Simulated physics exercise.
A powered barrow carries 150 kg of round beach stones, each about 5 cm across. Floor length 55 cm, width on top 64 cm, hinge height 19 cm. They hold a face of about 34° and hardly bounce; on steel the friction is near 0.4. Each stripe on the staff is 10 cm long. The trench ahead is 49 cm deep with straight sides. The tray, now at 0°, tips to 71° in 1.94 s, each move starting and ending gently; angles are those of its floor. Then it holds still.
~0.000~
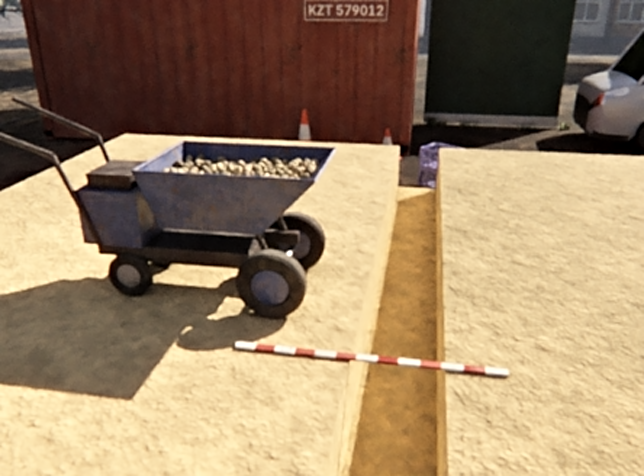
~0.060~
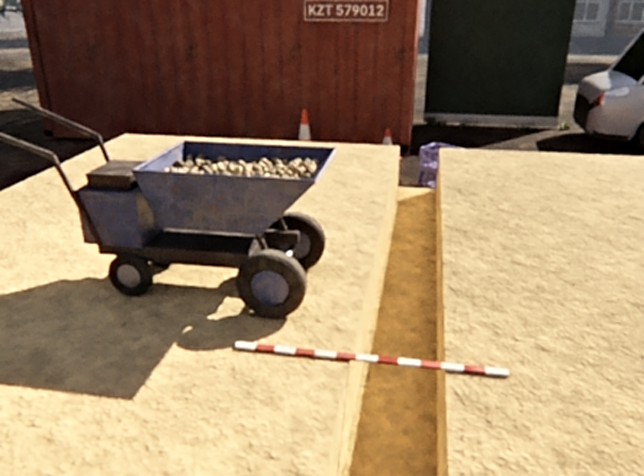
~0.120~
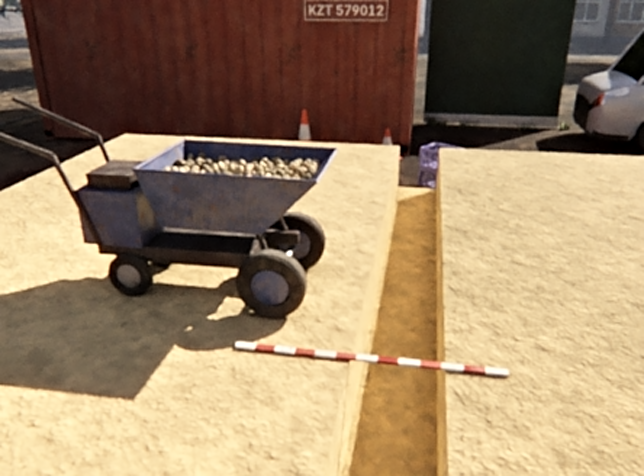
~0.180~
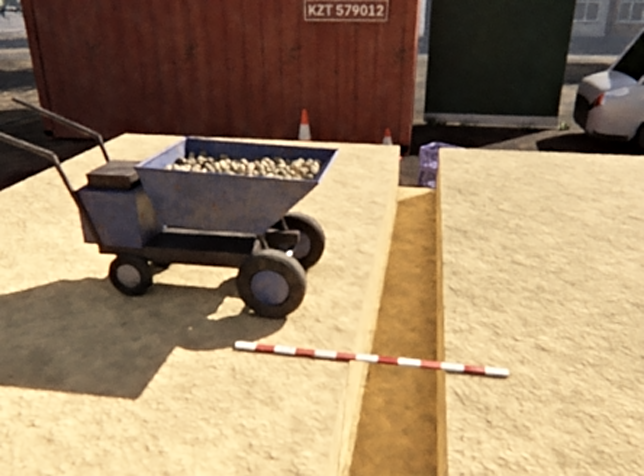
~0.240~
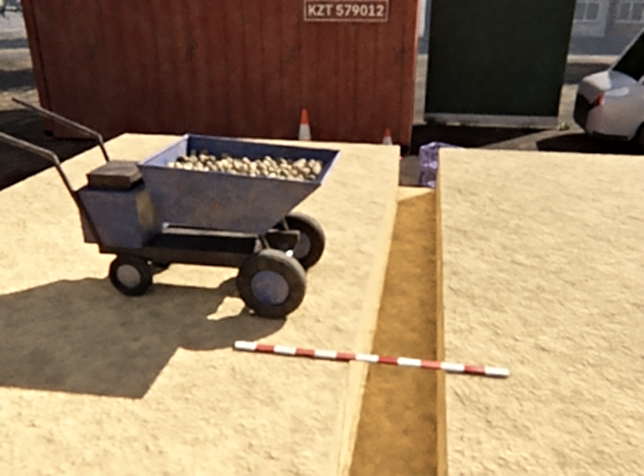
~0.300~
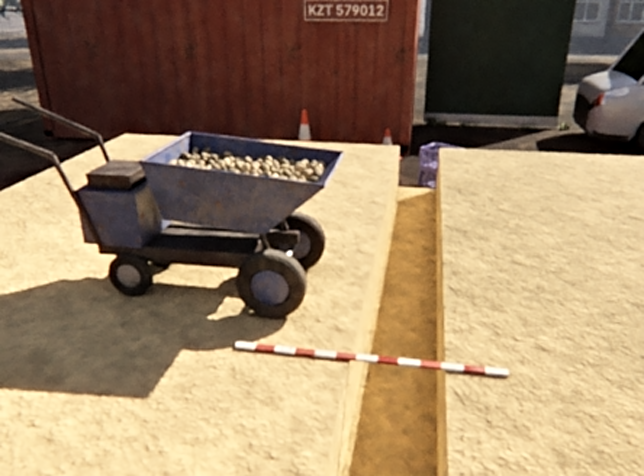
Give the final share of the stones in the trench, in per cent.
Some 80 per cent of it.
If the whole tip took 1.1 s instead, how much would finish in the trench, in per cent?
Then about 70 per cent.
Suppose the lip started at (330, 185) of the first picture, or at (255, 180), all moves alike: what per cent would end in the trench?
Near 55 per cent from the first place, 100 from the second.
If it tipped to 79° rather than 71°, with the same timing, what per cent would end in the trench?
Then about 90 per cent.
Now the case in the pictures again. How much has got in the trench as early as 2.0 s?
Some 55 per cent.
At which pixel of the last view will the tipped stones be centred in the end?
Near (415, 362).
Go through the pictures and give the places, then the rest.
Lip at (315, 182), floor tilted 0°, highest stones at (282, 168), in the first picture.
The tray is at 0°, its lip at (316, 182); the top of the load is at (282, 168); the stones move at 0.1 m/s on average, in the second picture.
Lip at (317, 182), floor tilted 1°, highest stones at (283, 168); the stones move at 0.1 m/s on average, in the third picture.
Lip at (319, 183), floor tilted 2°, highest stones at (272, 167); the stones move at 0.2 m/s on average, in the fourth picture.
Lip at (321, 185), floor tilted 3°, highest stones at (220, 163); the stones move at 0.2 m/s on average, in the fifth picture.
Lip at (325, 186), floor tilted 5°, highest stones at (211, 159); the stones move at 0.3 m/s on average, in the sixth picture.
After 1.5 s the floor is at 60°; 97 % in the tray, 3 % in the trench; the foremost stones are at (418, 270).
After 2.0 s the floor is at 71°; 26 % in the tray, 57 % in the trench, 17 % past the trench; the foremost stones are at (538, 308).
After 2.4 s the floor is at 71°; 5 % in the tray, 75 % in the trench, 20 % past the trench; the foremost stones are at (590, 307).
After 4.3 s the floor is at 71°; 0 % in the tray, 80 % in the trench, 20 % past the trench; the foremost stones are at (605, 306).
